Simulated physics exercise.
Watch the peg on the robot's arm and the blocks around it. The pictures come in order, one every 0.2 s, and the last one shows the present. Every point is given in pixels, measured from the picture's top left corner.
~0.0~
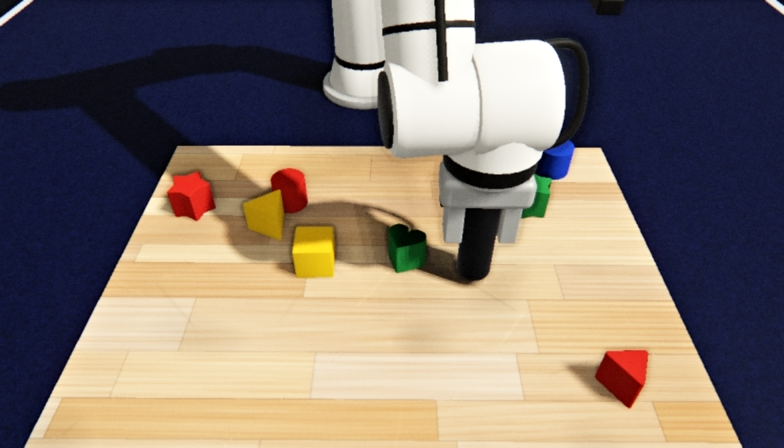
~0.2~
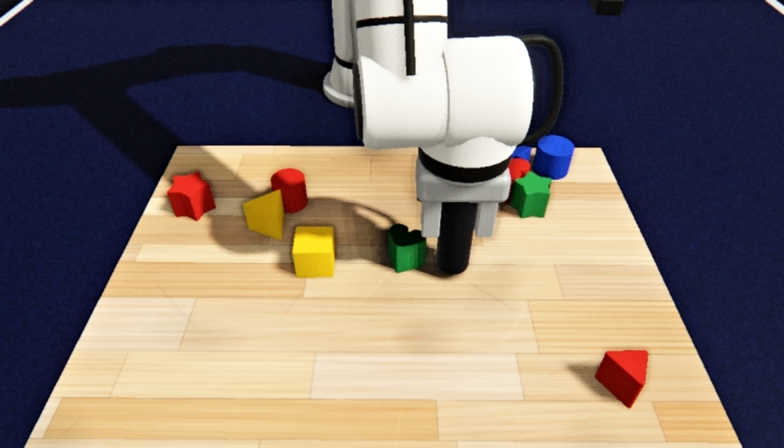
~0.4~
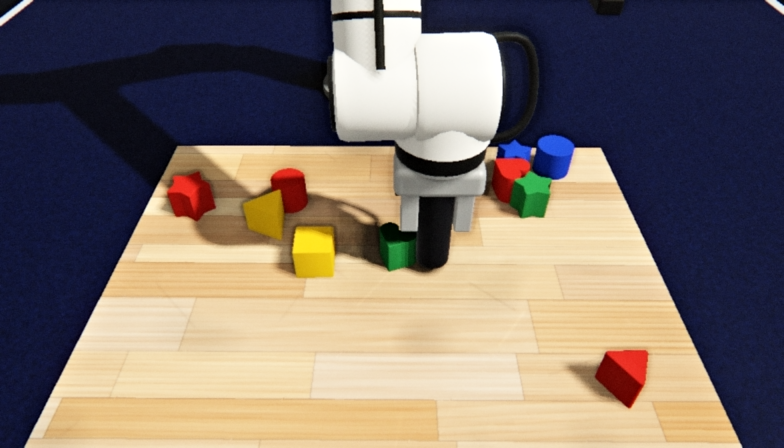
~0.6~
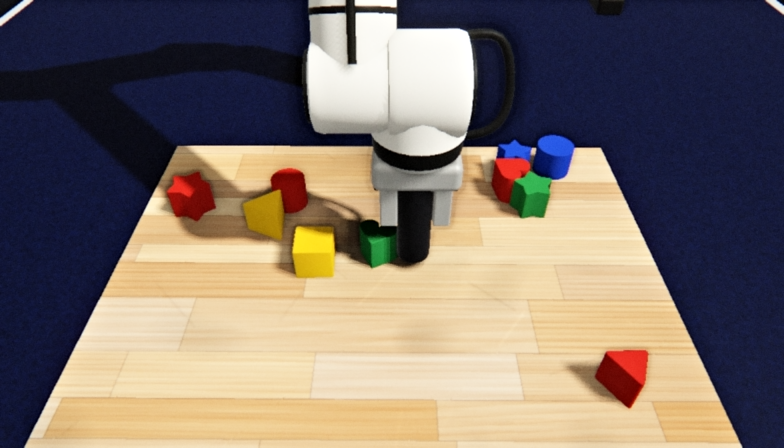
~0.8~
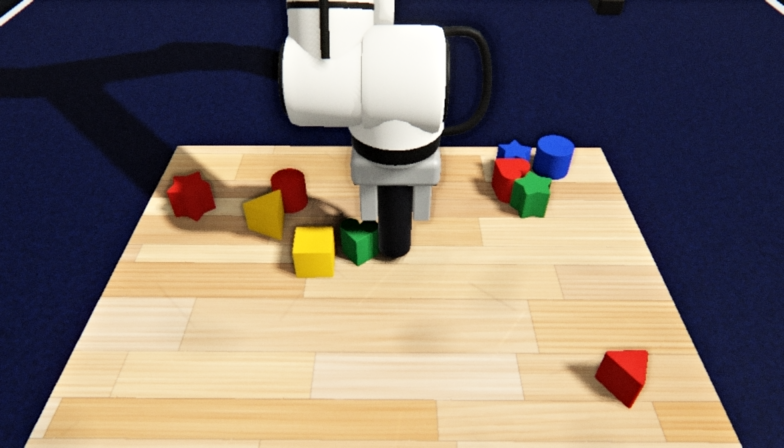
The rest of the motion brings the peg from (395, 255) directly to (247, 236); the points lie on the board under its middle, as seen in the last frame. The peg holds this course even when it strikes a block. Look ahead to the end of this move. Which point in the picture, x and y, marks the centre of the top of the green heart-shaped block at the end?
Its top face will be centred at roughly (221, 200).
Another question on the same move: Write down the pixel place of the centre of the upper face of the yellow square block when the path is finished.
The spot you're after is about (290, 243) in the image.
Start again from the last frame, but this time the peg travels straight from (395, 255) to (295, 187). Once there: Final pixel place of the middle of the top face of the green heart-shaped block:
When the path ends, it will be at (322, 211).
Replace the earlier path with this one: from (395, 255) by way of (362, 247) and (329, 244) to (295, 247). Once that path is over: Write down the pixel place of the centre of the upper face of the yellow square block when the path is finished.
I'd expect the centre of its top face to be at (287, 246).
On the path given first. One third of the way, peg (343, 241); yellow square block (298, 240), turned 55° anticlockwise; green heart-shaped block (313, 216), turned 25° anticlockwise.
Two thirds of the way, peg (294, 235); yellow three-sided block (245, 196), turned 45° clockwise; yellow square block (290, 243), turned 70° anticlockwise; green heart-shaped block (268, 206), turned 20° anticlockwise.
At the end, peg (246, 229); yellow three-sided block (221, 184), turned 90° clockwise; red round block unmoved; yellow square block (290, 243), turned 70° anticlockwise; green heart-shaped block (221, 200).
